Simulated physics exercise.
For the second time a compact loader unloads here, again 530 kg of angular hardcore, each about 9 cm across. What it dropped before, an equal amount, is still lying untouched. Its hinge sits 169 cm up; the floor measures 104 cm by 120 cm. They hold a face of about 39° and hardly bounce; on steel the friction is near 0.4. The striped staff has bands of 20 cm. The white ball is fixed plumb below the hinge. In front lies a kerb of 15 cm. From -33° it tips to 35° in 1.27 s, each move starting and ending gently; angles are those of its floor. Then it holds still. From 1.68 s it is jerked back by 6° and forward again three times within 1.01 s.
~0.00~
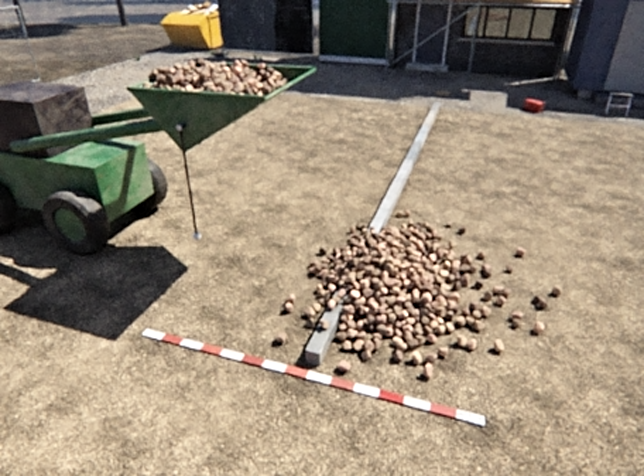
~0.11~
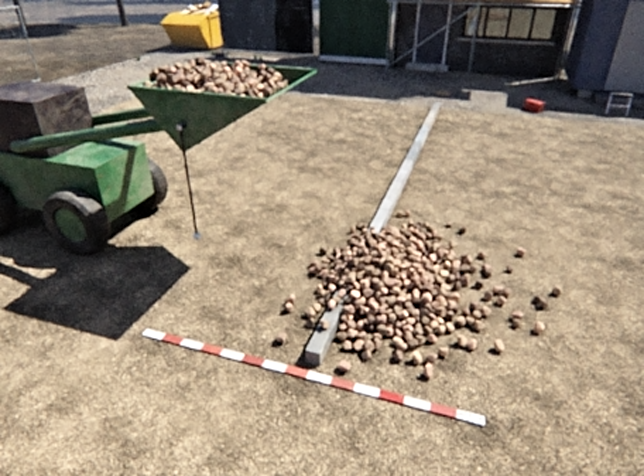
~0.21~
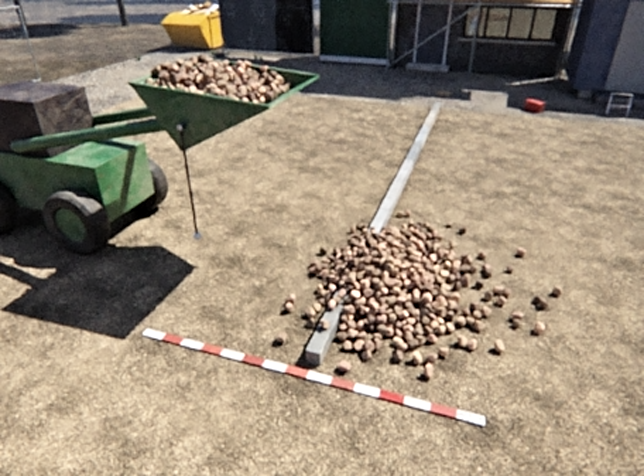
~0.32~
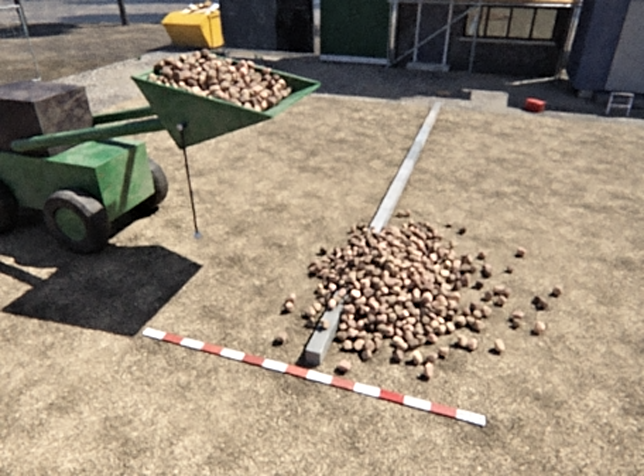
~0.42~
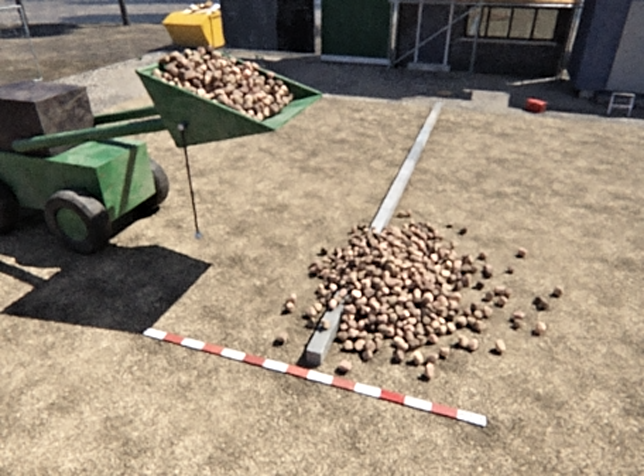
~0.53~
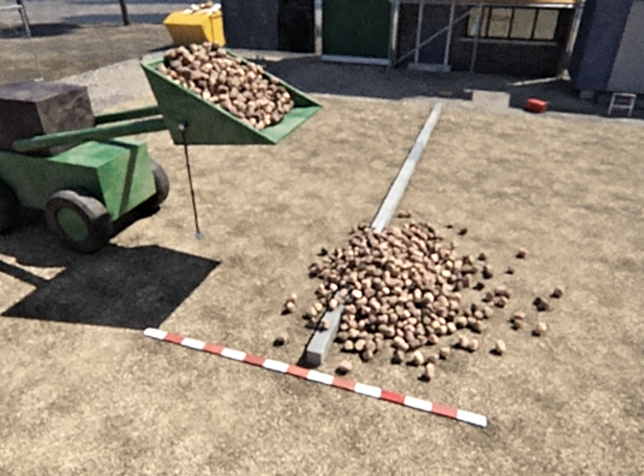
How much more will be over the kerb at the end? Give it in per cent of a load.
About 6 per cent.
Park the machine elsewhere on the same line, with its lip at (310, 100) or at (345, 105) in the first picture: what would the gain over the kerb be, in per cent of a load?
Near 45 per cent from the first place, 90 from the second.
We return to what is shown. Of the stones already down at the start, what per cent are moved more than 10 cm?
Roughly 0 per cent of them.
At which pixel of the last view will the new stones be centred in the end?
Their middle is at about (327, 258).
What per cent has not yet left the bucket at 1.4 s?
It holds some 85 per cent.
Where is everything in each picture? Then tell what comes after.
In the first frame, lip at (266, 98), floor tilted -33°, highest stones at (212, 68). The earlier load is highest near (383, 253), 31 cm above ground level, 14 % on this side of the kerb, 86 % over the kerb.
In the second frame, the bucket is at -32°, its lip at (267, 101); the top of the load is at (199, 67); the stones move at 0.1 m/s on average.
In the third frame, lip at (270, 107), floor tilted -28°, highest stones at (198, 64); the stones move at 0.2 m/s on average.
In the fourth frame, lip at (272, 117), floor tilted -22°, highest stones at (201, 59); the stones move at 0.3 m/s on average.
In the fifth frame, lip at (275, 130), floor tilted -15°, highest stones at (202, 55); the stones move at 0.3 m/s on average.
In the sixth frame, the bucket is at -7°, its lip at (276, 144); the top of the load is at (204, 52); the stones move at 0.4 m/s on average.
After 0.9 s the floor is at 24°; in per cent of one load, 100 in the bucket, 14 on this side of the kerb, 86 over the kerb; the foremost stones are at (531, 296).
After 1.4 s the floor is at 35°; in per cent of one load, 86 in the bucket, 28 on this side of the kerb, 86 over the kerb; the foremost stones are at (531, 296).
After 3.1 s the floor is at 35°; in per cent of one load, 0 in the bucket, 108 on this side of the kerb, 92 over the kerb; the foremost stones are at (531, 296).
After 6.0 s the floor is at 35°; in per cent of one load, 0 in the bucket, 108 on this side of the kerb, 92 over the kerb; the foremost stones are at (531, 296). Net gain over the kerb, 6.
